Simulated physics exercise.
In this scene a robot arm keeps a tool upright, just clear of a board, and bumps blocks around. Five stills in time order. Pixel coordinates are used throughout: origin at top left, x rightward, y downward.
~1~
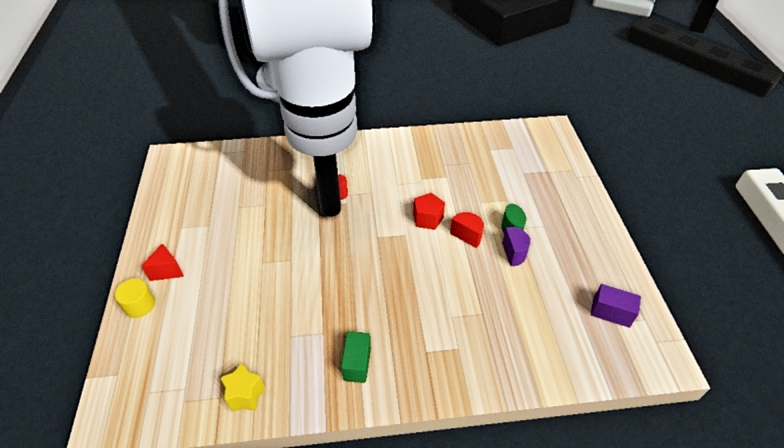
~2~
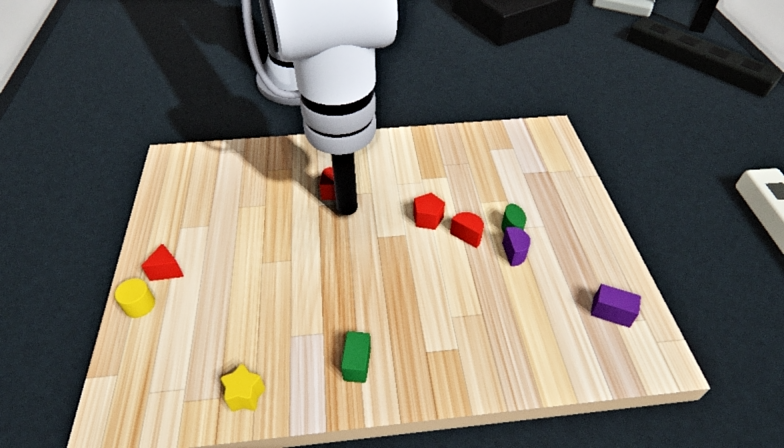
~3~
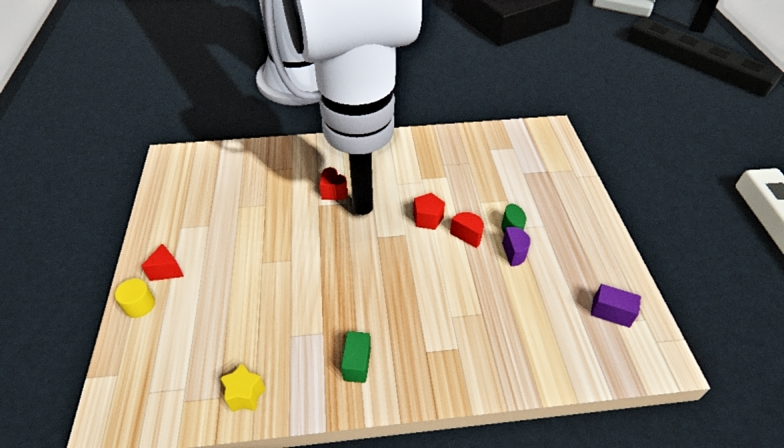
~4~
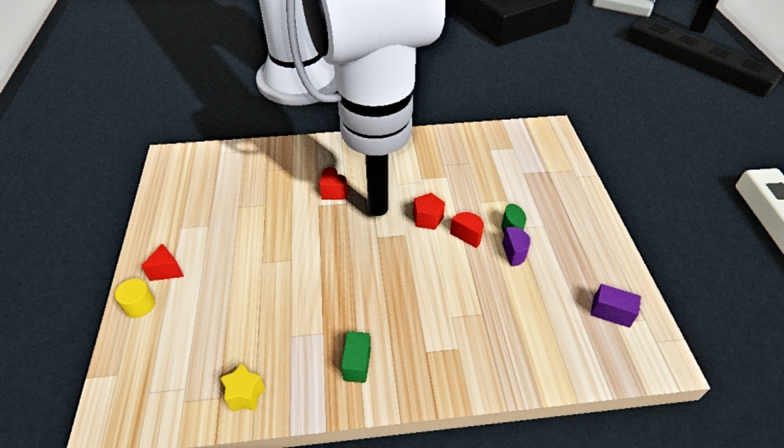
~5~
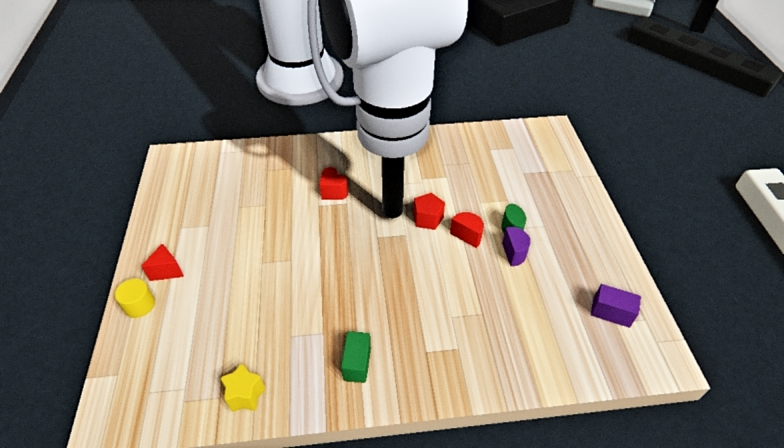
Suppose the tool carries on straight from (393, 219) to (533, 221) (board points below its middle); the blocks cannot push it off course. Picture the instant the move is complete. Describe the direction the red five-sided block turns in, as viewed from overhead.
Viewed from above, clockwise.
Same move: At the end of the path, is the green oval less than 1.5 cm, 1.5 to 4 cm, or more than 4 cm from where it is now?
The distance will be above 4 cm.
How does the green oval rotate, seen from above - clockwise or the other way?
It goes round the way clock hands do.
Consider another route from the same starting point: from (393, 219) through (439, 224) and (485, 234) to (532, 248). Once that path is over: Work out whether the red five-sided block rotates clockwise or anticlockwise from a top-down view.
Seen from above, its turn is counter-clockwise.
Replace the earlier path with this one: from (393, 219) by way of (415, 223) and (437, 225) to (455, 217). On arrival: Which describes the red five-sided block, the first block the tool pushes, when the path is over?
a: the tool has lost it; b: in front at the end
Answer: B.
On the path given first. One third of the way, tool at (441, 212); red five-sided block at (466, 205), turned 15° clockwise; red D-shaped block at (484, 225), turned 15° clockwise.
Two thirds of the way, tool at (488, 212); red five-sided block at (514, 204); red D-shaped block at (493, 229), turned 40° clockwise; green oval at (534, 218), turned 65° clockwise.
At the end, tool at (535, 213); red five-sided block at (564, 210), turned 35° clockwise; red D-shaped block at (493, 229), turned 40° clockwise; green oval at (569, 230), turned 105° clockwise; purple D-shaped block unmoved.
